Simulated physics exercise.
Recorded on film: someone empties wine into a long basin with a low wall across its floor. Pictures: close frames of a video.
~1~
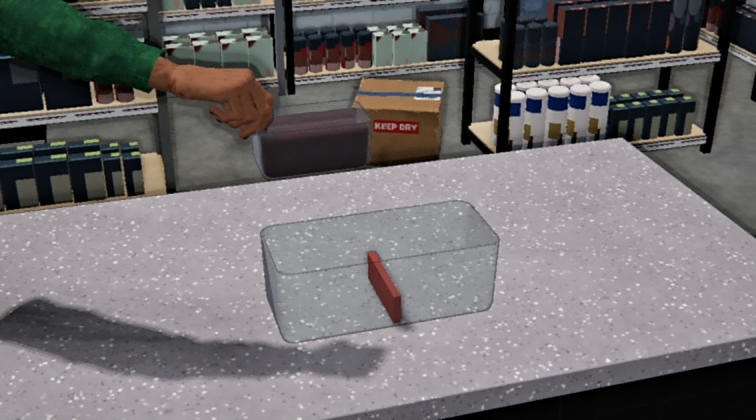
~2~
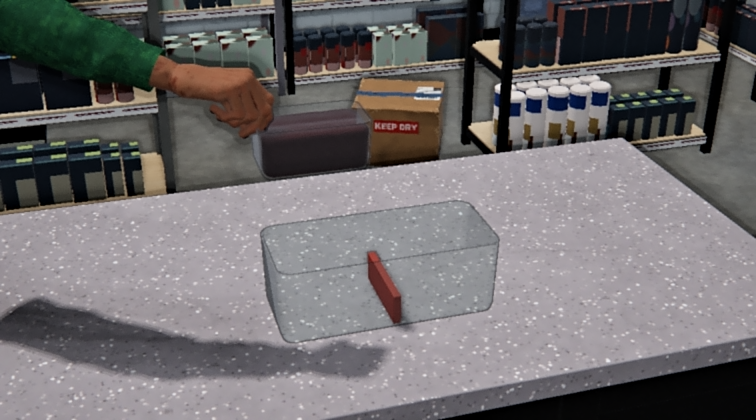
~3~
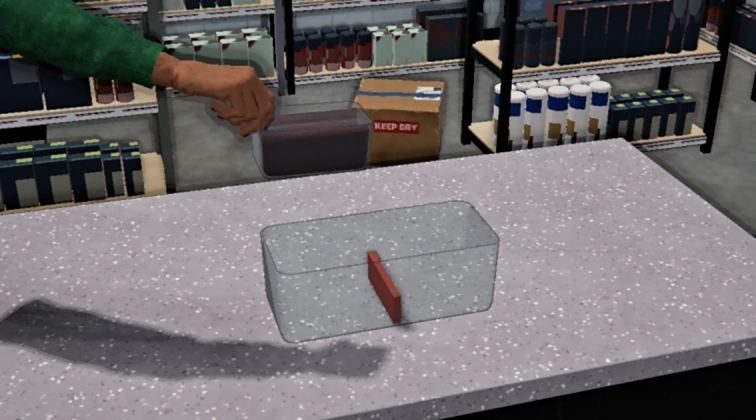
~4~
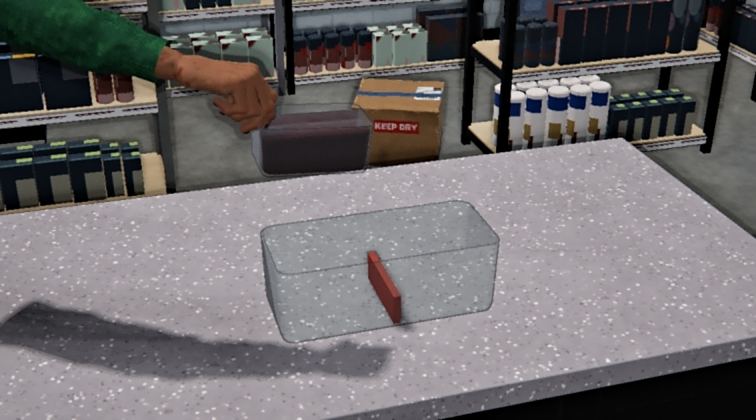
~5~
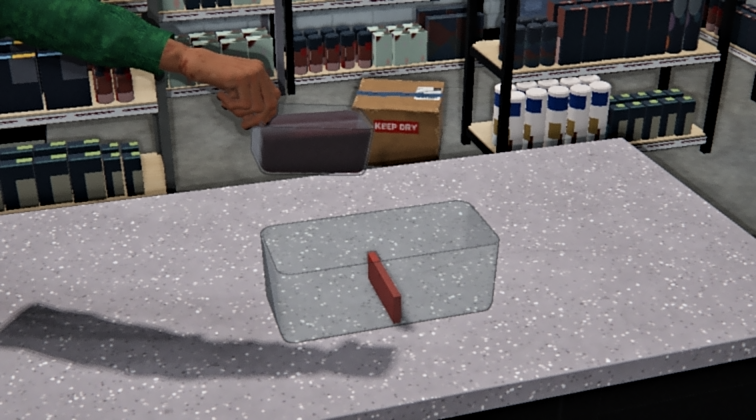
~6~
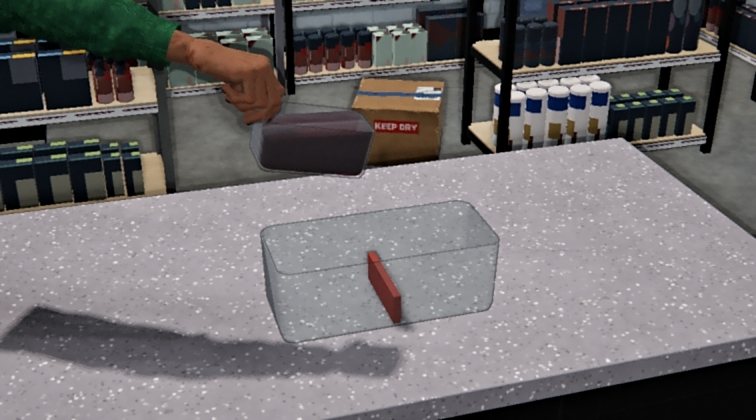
In a storeroom lined with stocked shelves, a hand in a green sleeve holds a clear container of dark wine above a speckled counter, behind an empty transparent basin with a low red wall across its floor. The container starts level, then tilts slightly, its right side dipping as the hand turns.
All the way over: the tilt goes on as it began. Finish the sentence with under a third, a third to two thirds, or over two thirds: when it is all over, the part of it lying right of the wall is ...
... over two thirds.
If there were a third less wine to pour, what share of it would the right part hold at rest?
Roughly 65 in a hundred.
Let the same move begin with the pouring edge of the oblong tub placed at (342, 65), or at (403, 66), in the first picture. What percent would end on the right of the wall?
In turn 65 and 75 in a hundred.
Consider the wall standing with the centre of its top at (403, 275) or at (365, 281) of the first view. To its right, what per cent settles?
Around 65 per cent for the first, around 85 per cent for the second.
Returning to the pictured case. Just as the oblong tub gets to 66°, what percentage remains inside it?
Some 45 in a hundred has yet to spill out.
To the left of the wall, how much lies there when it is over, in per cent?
About 20 per cent.
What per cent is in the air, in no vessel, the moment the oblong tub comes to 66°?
Near 45 parts in a hundred.
A moment on, the oblong tub is tipped part way and 45 per cent is still to pour, 1 is left of the wall and 12 right of it.
Next, the oblong tub is tipped on its side and 10 per cent is still to pour, 6 is left of the wall and 73 right of it.
Then the oblong tub is tipped on its side and 2 per cent is still to pour, 17 is left of the wall and 73 right of it.
Later the oblong tub is tipped on its side and 0 per cent is still to pour, 20 is left of the wall and 74 right of it.
At rest 21 per cent lies left of the wall, 74 right of it and 5 outside.
